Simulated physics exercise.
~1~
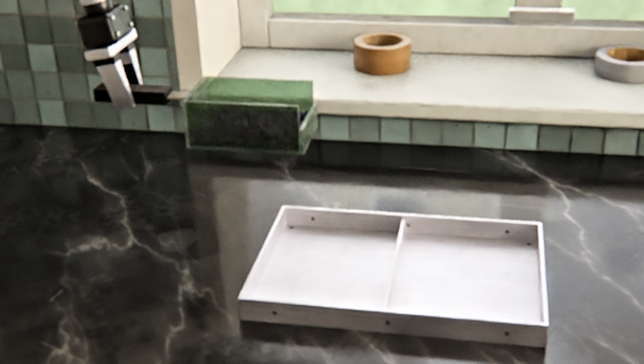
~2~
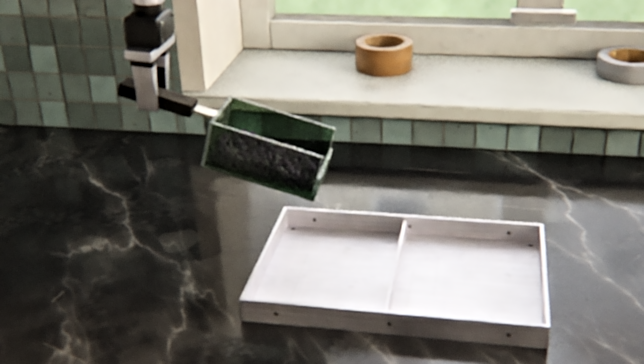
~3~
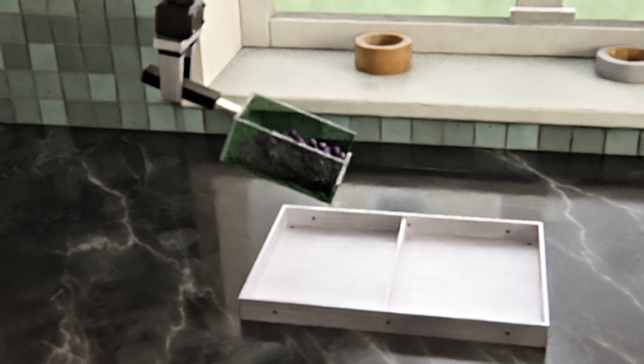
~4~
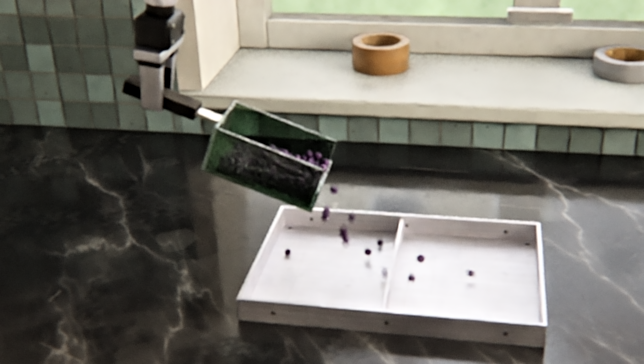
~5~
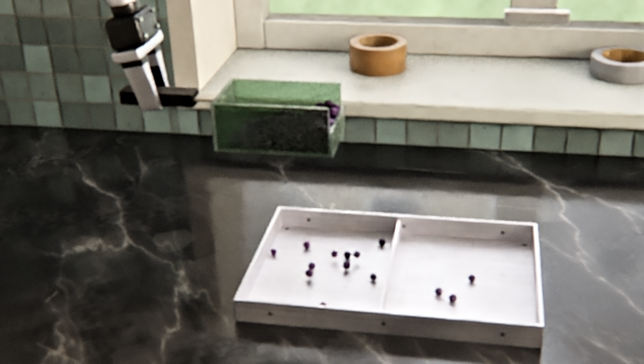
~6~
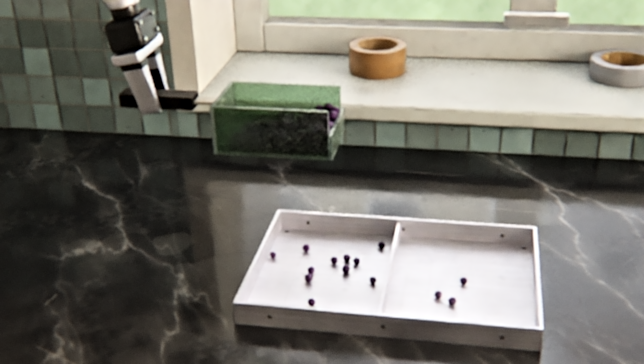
The clip opens on a robot gripper holding a green, see-through box at the left, near a windowsill, with an empty white divided tray on a dark marbled counter. The gripper tips the box down toward the right, and dark purple beads come into view inside it as it shifts further right. While the box draws back left, still tilted, several beads spill over its lower end and drop into the tray. The box then levels out and rises slightly. It ends held still, most beads inside, with more scattered in the tray's left section than its right.
